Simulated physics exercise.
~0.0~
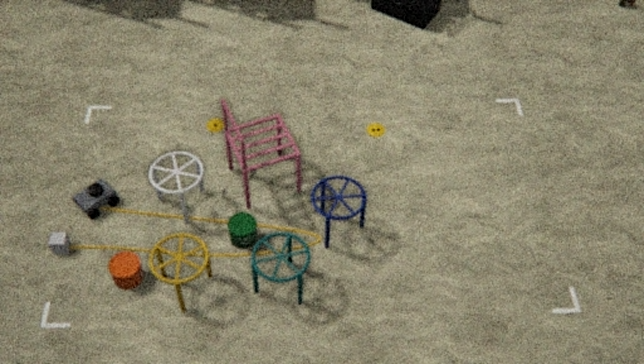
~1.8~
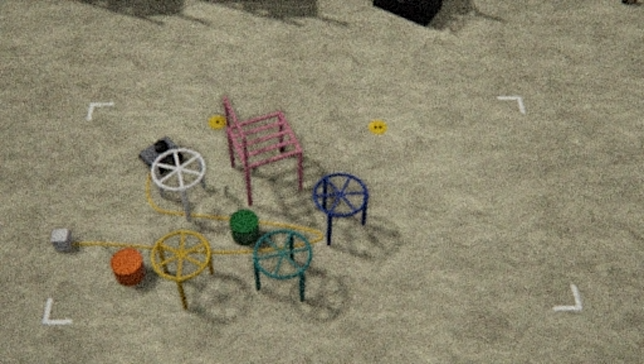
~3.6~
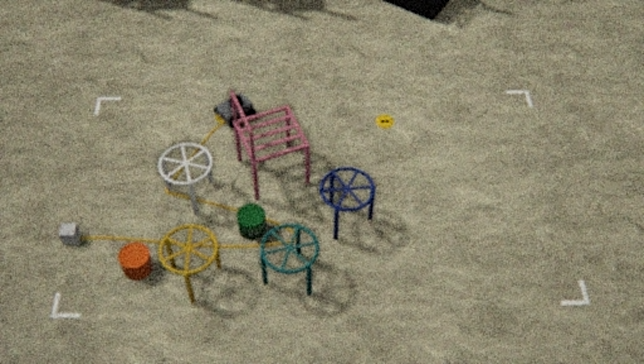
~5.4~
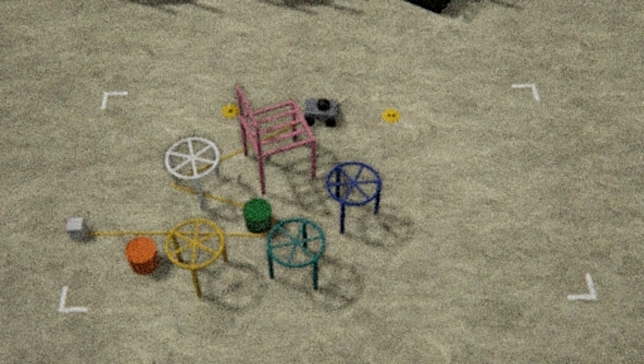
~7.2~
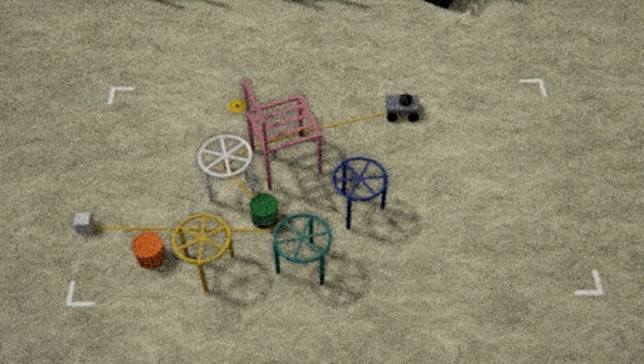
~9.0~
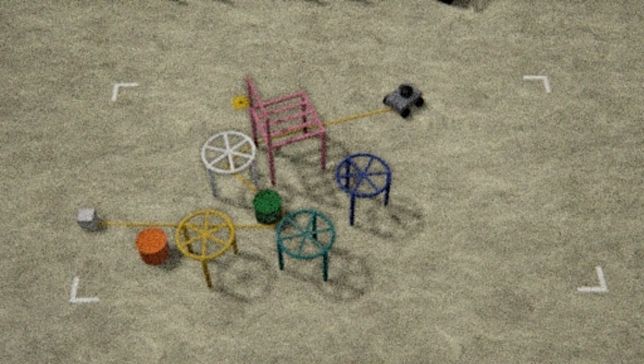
On a sandy-looking shop floor, a small grey cart towing a yellow lead drove past the white stool and behind the pink chair to the far yellow mark, the lead dragging the white stool a short way right before the cart stopped and turned slightly.
